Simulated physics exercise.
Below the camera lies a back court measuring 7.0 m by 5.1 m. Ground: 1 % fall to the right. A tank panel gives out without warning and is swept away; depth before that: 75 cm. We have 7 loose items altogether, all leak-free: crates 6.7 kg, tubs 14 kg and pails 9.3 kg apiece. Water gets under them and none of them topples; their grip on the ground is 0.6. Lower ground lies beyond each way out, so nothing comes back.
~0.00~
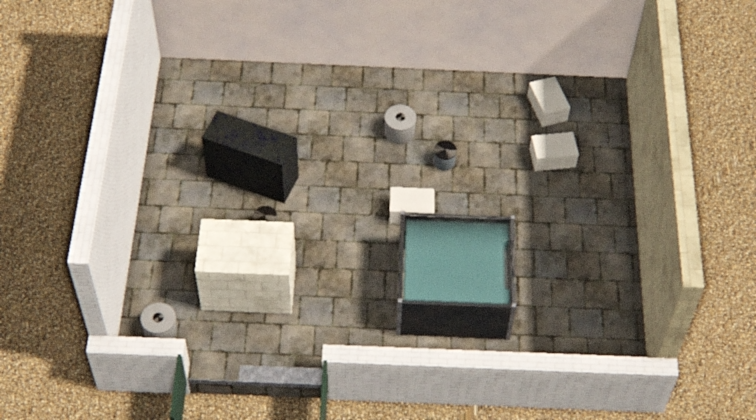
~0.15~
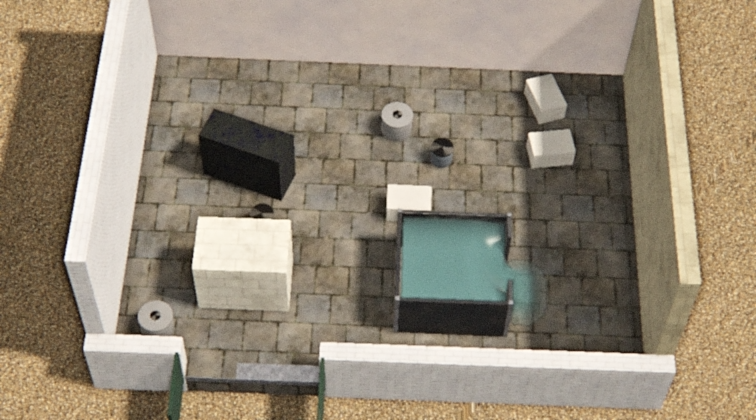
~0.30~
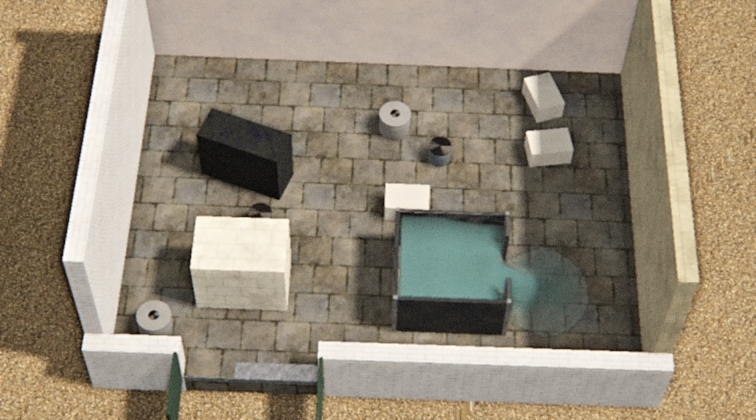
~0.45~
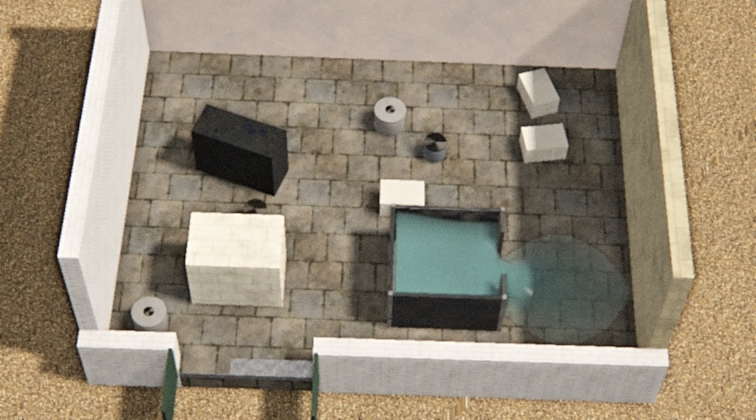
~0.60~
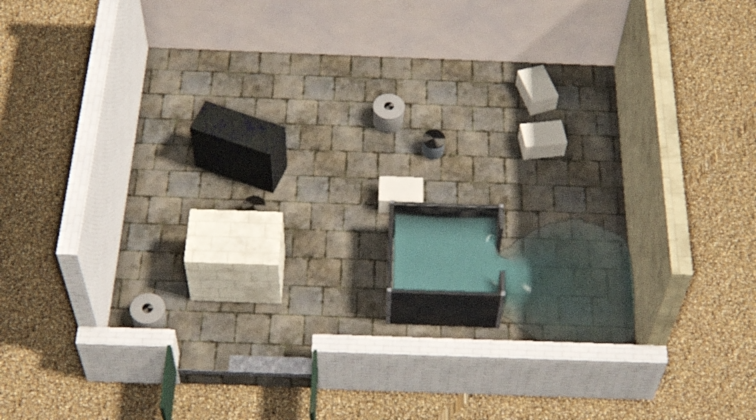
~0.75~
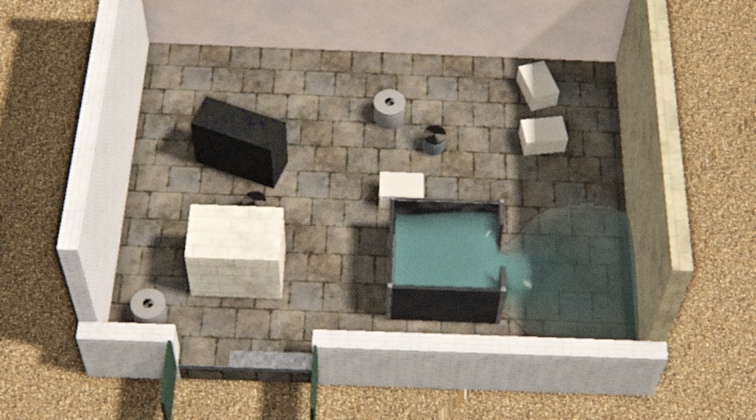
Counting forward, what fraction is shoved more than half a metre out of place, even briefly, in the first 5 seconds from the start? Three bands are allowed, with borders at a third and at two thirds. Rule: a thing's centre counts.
That would be less than a third of them.
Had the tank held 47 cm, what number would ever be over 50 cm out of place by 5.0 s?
The answer would then be 0.
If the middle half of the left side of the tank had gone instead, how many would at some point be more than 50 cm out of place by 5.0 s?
Then the count would be 1.
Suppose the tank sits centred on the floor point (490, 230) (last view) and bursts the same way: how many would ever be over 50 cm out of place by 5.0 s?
In that case the number is 2.
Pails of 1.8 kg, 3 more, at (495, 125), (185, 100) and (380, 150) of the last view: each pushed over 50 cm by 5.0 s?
Outcome: Breaks the threshold first, stays within next, stays within last.
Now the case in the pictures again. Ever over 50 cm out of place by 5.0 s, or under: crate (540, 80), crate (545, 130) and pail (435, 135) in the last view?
Well, in turn that's topping it, topping it, not reaching it.
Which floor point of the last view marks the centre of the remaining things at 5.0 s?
(361, 172).
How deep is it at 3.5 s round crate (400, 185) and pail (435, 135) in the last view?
Depth approx. 0 cm / 0 cm.
After 1.1 s 0 of 7 are over 50 cm from their spots; 0 afloat.
After 2.2 s 0 of 7 are over 50 cm from their spots; 0 afloat.
After 3.5 s 2 of 7 are over 50 cm from their spots; 1 afloat.
After 5.0 s 2 of 7 are over 50 cm from their spots, and 2 have been at some point; 2 afloat.
